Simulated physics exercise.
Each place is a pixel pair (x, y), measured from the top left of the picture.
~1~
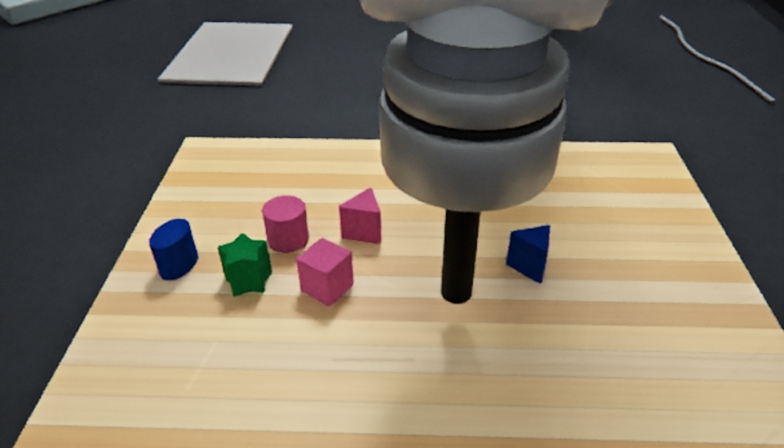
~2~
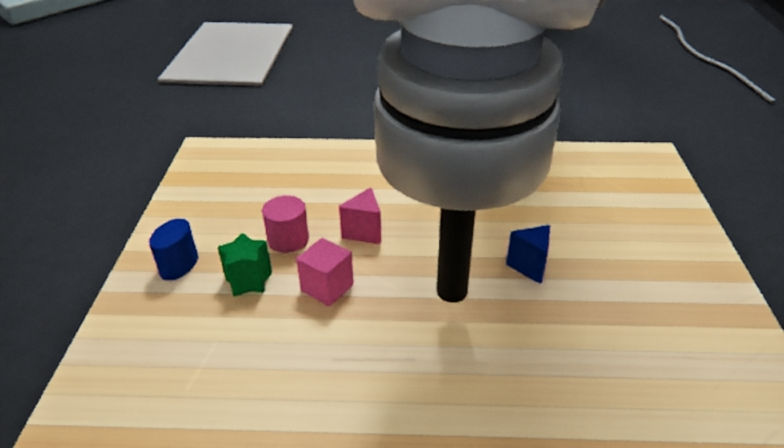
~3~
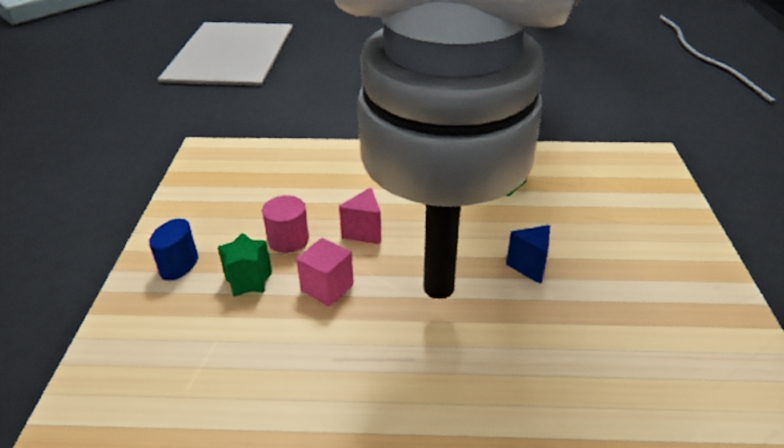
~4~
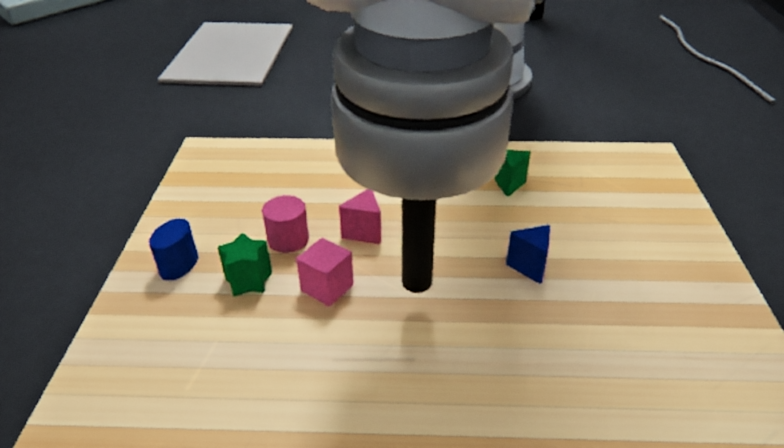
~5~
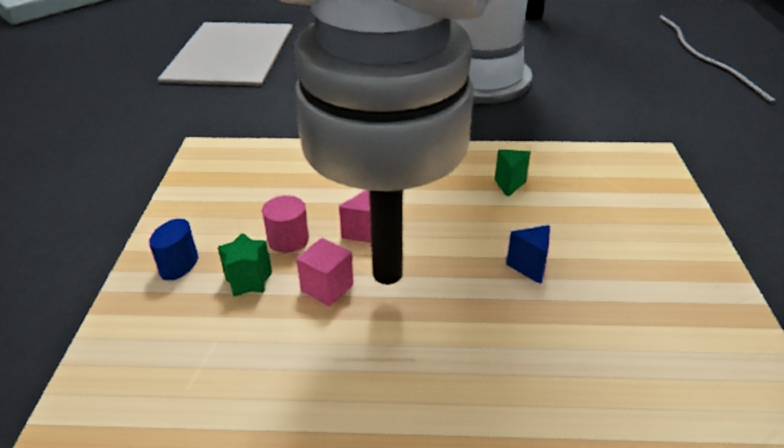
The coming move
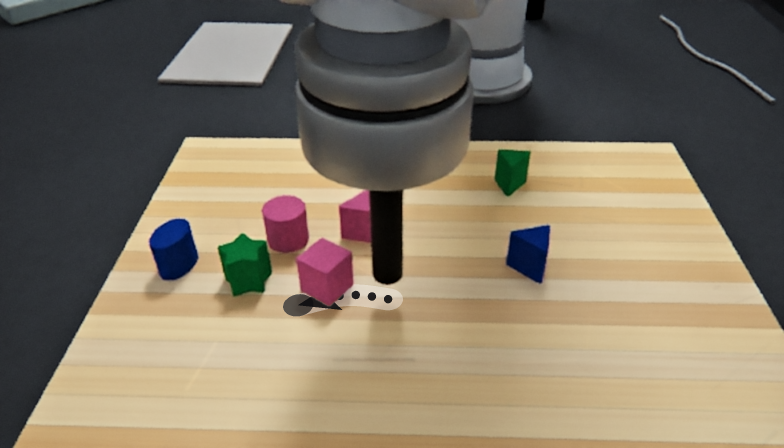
A gray robot arm with a black rod moved slowly left above a wooden board, nearing the pink blocks and revealing a green block behind it, while all the colored blocks stayed still.
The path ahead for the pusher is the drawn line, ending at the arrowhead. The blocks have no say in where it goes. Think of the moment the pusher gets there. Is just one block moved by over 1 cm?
Yes, it checks out.
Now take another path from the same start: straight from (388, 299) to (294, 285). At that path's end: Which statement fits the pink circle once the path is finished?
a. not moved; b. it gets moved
Answer: A.
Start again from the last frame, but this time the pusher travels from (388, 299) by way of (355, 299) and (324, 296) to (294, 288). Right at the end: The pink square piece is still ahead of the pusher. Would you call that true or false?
That claim is true.
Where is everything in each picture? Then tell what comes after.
In the first picture, pusher's lower end (456, 293); green star block (242, 248); pink square piece (324, 255).
In the second picture, pusher (452, 292); blocks still.
In the third picture, pusher (439, 289); blocks still.
In the fourth picture, pusher (417, 283); blocks still.
In the fifth picture, pusher (388, 275); green star block (242, 248); pink square piece (324, 255).
Drawn move, from (388, 299) through (358, 295) and (328, 298) to (298, 305).
The first path, step by step. Halfway along, pusher (339, 271); pink square piece (307, 252).
At the end, pusher (295, 281); green star block still; pink square piece (282, 251), turned 30° clockwise.
